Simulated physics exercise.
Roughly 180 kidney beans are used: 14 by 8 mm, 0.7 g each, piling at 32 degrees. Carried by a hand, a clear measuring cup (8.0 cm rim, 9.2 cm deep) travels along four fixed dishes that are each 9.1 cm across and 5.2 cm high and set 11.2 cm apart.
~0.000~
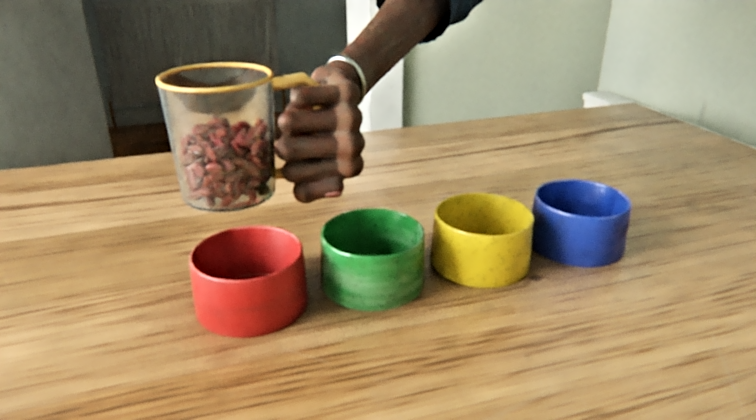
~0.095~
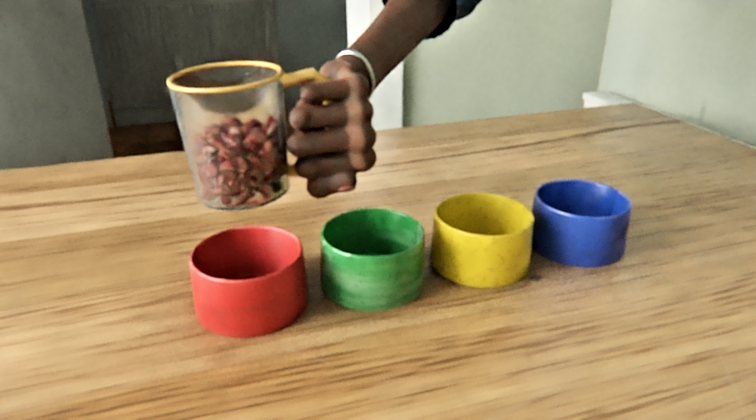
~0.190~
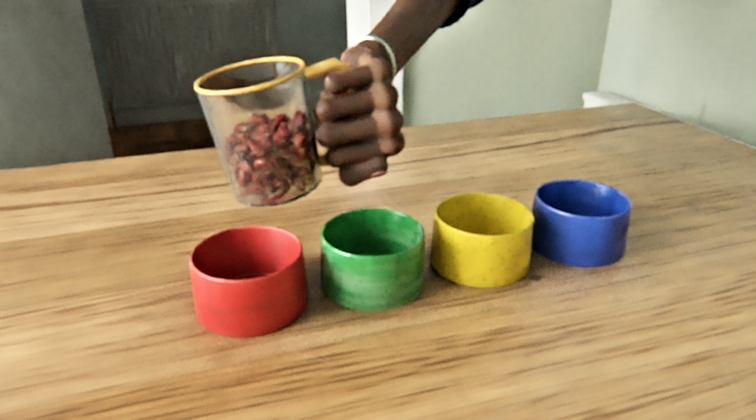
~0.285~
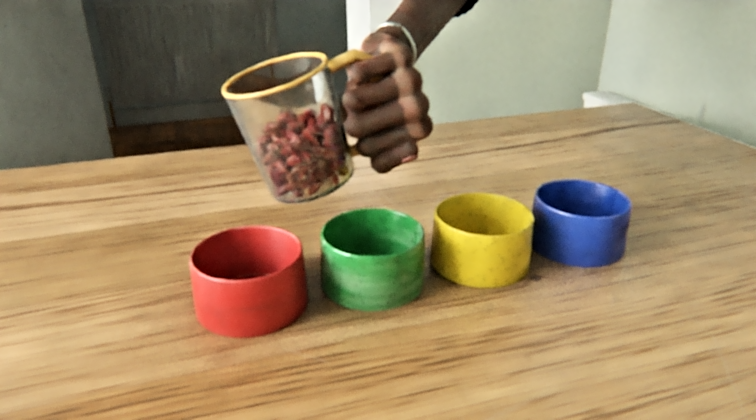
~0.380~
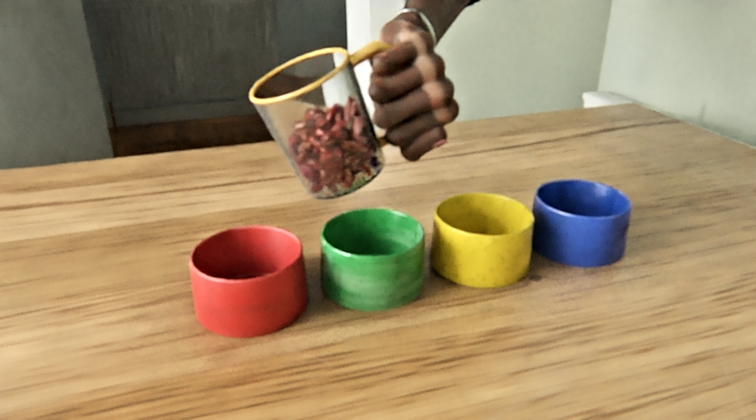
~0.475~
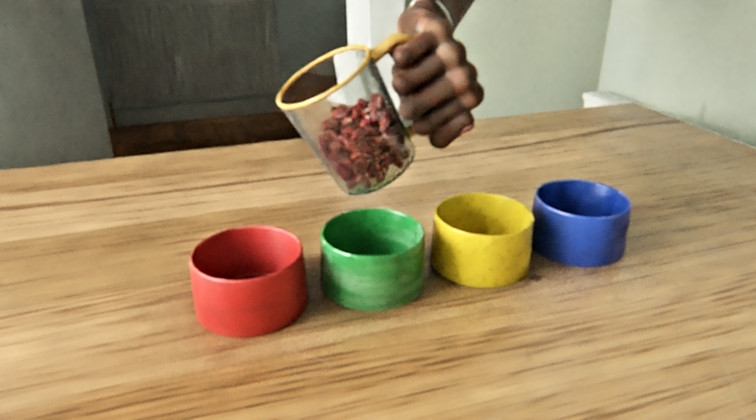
In this clip, a hand holds a clear measuring cup of reddish beans above a wooden table with red, green, yellow and blue dishes, moving it right from above the red dish to above the green while steadily tilting it leftward.
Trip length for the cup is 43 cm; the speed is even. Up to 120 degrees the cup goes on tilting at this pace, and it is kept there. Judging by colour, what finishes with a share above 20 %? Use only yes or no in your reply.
Red: No; blue: Yes; green: No; yellow: No; counter: No.
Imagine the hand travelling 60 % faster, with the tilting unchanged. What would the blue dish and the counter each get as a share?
Blue: 100; counter: 0.
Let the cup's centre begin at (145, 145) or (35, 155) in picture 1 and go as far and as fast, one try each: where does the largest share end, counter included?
The winner: Blue; yellow.
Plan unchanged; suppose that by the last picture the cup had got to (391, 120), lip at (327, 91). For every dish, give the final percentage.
Dish by dish: Red 0 percent, blue 100 percent, green 0 percent, yellow 0 percent.
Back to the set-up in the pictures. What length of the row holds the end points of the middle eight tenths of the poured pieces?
That stretch measures near 6 centimetres.
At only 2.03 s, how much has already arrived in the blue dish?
Roughly 70 in a hundred.
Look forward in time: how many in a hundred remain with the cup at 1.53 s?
Close to 100 % of the load.
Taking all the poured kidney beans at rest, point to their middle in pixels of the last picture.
When it all comes to rest, the middle is near (582, 225).
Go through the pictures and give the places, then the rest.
In the first picture, cup at (223, 137), tilt 0 degrees, lip at (158, 81), moved 0.0 cm; middle of the pieces at (222, 156); red dish at (247, 252); green dish at (373, 232); yellow dish at (484, 214); blue dish at (582, 198).
In the second picture, cup at (236, 135), tilt 3 degrees, lip at (169, 83), moved 0.9 cm; middle of the pieces at (235, 155).
In the third picture, cup at (265, 132), tilt 9 degrees, lip at (197, 87), moved 3.2 cm; middle of the pieces at (267, 152).
In the fourth picture, cup at (295, 129), tilt 15 degrees, lip at (224, 93), moved 5.5 cm; middle of the pieces at (298, 148).
In the fifth picture, cup at (323, 126), tilt 22 degrees, lip at (252, 98), moved 7.8 cm; middle of the pieces at (328, 144).
In the sixth picture, cup at (351, 124), tilt 28 degrees, lip at (280, 104), moved 10.2 cm; middle of the pieces at (357, 140); red dish at (247, 252); green dish at (373, 232); yellow dish at (484, 214); blue dish at (582, 198). The cup turns about 70 degrees a second and travels 25 cm a second.
After 1.11 s, tilt 71 degrees; cup holds 100 %.
After 1.53 s, tilt 100 degrees; cup holds 100 %.
Then, at 2.03 s, tilt 120 degrees; cup holds 20 %, blue 70 %.
At rest (2.9 s), red 0 %, blue 95 %, green 0 %, yellow 0 %, counter 5 %.
